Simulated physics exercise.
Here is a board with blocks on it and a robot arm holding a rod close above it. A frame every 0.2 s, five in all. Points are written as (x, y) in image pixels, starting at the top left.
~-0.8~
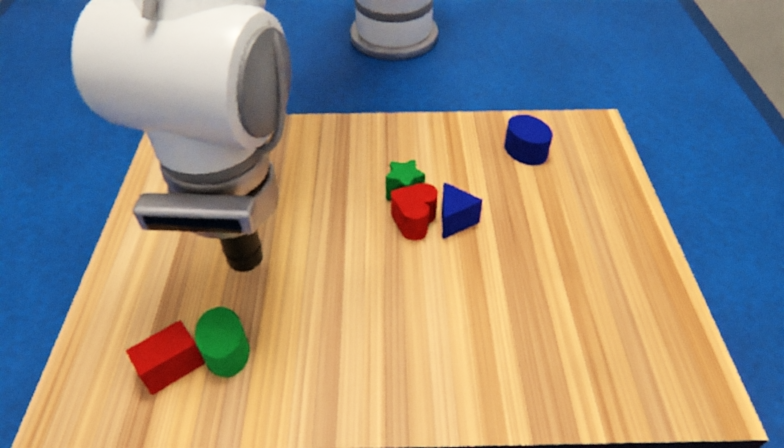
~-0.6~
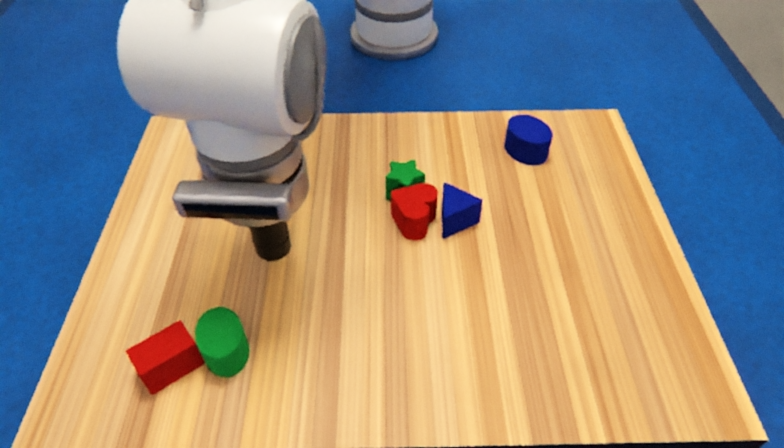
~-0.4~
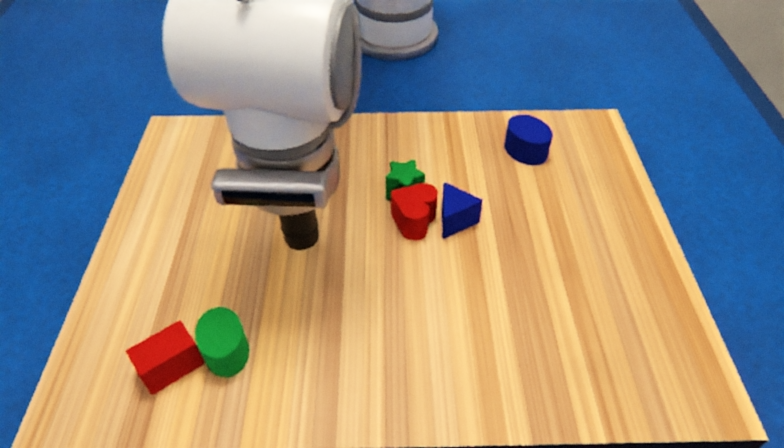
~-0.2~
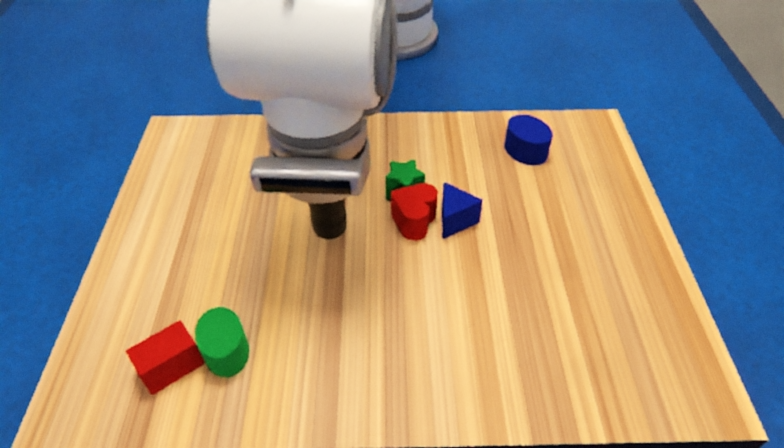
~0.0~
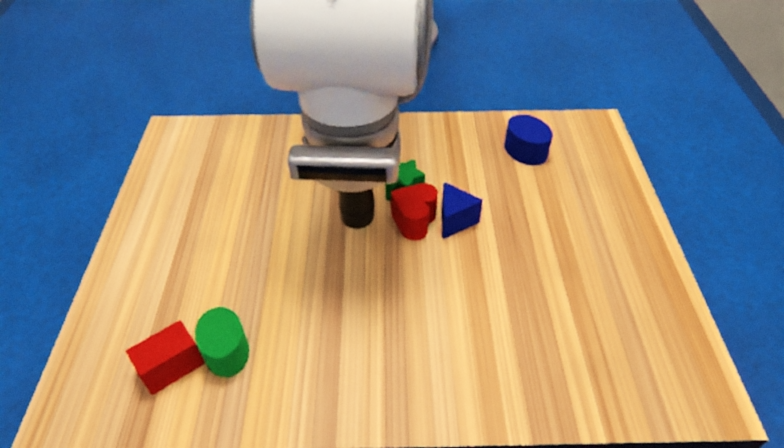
In this clip, a white robot arm holding a dark rod moves steadily right and slightly away over a wooden board, from above a red block and green cylinder to beside a green star and red heart, while the blocks stay still.
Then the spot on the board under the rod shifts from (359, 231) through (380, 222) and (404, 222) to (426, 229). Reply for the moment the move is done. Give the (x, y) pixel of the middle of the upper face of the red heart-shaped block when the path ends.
If I read the scene right, the answer is (464, 201).
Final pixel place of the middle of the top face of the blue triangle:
At pixel (498, 202).
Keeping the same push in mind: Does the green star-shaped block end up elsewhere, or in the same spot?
It keeps its position.
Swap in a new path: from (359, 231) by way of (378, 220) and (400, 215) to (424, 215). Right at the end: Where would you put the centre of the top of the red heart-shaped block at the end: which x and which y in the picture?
I think it will end close to (462, 198).
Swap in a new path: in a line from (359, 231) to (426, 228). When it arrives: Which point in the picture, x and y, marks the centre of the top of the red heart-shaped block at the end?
The red heart-shaped block ends near (458, 192).
The first path, step by step. Halfway along, rod (393, 206); red heart-shaped block (430, 197); blue triangle (465, 200), turned 15° clockwise.
At the end, rod (427, 215); green star-shaped block in place; red heart-shaped block (464, 201); blue triangle (498, 202), turned 15° clockwise.
